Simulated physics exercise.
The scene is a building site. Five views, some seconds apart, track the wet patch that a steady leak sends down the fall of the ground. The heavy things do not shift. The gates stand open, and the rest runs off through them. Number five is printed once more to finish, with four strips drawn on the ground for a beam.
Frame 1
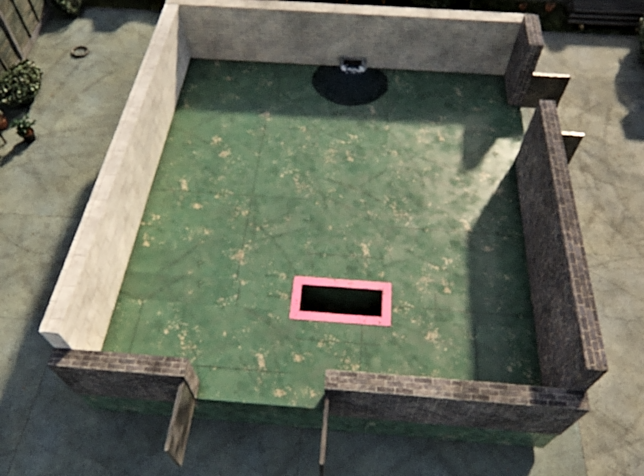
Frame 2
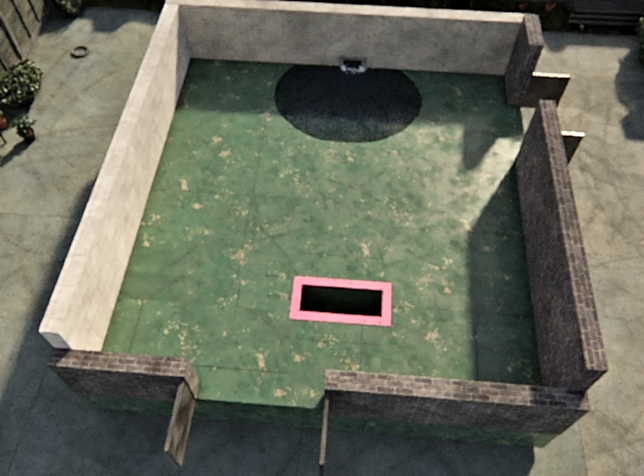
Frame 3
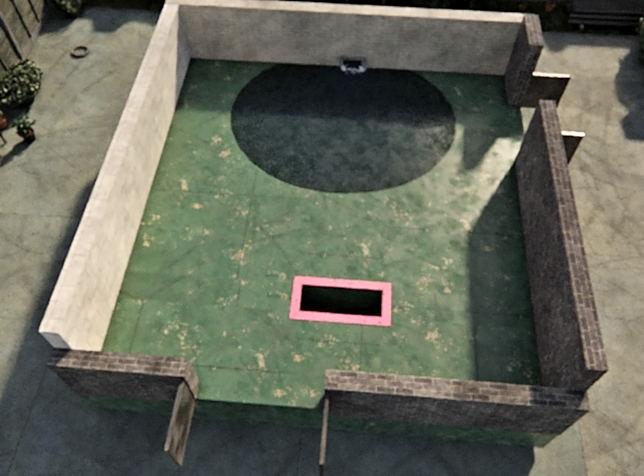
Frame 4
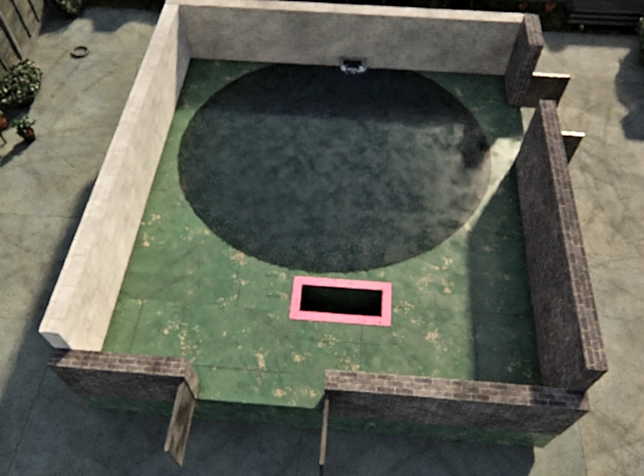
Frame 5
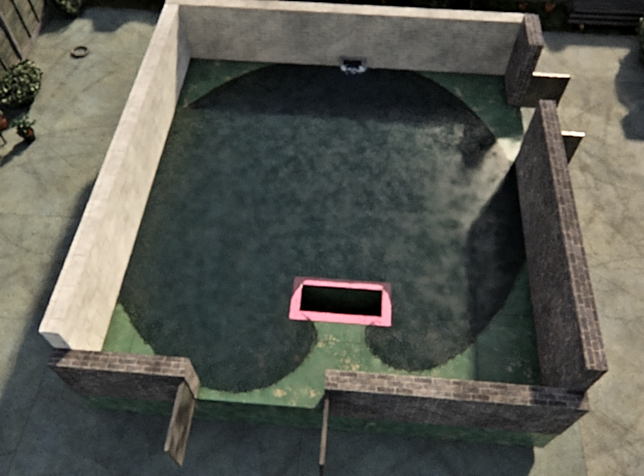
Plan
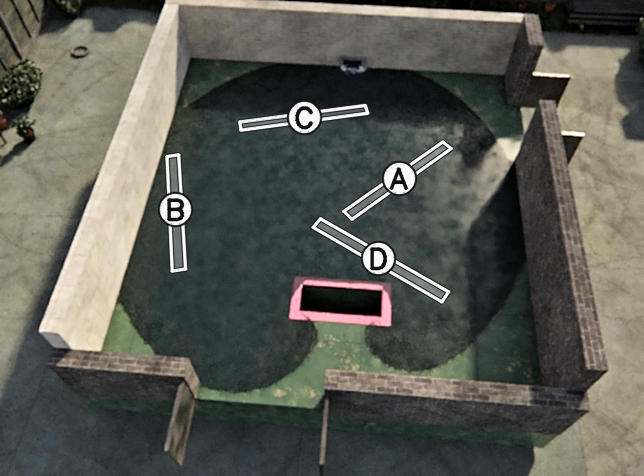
Dark water spreading from an outfall at the back wall across a green walled yard, reaching and surrounding a pink-rimmed drain pit.
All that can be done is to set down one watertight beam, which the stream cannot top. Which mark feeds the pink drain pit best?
The answer is position B.
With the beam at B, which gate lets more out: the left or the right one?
The left gate.
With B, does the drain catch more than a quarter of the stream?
Yes.
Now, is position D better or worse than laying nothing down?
It is worse.
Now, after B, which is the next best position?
Position C.
On the marked copy, A from (347, 215) to (447, 145); B from (172, 155) to (178, 270); C from (240, 126) to (366, 109); D from (316, 223) to (445, 296).
For position A, about 16 % of the stream runs into the pink drain pit, about 84 % out by the gates.
For position B, about 29 % of the stream runs into the pink drain pit, about 70 % out by the gates.
For position C, about 23 % of the stream runs into the pink drain pit, about 77 % out by the gates.
For position D, about 18 % of the stream runs into the pink drain pit, about 82 % out by the gates.
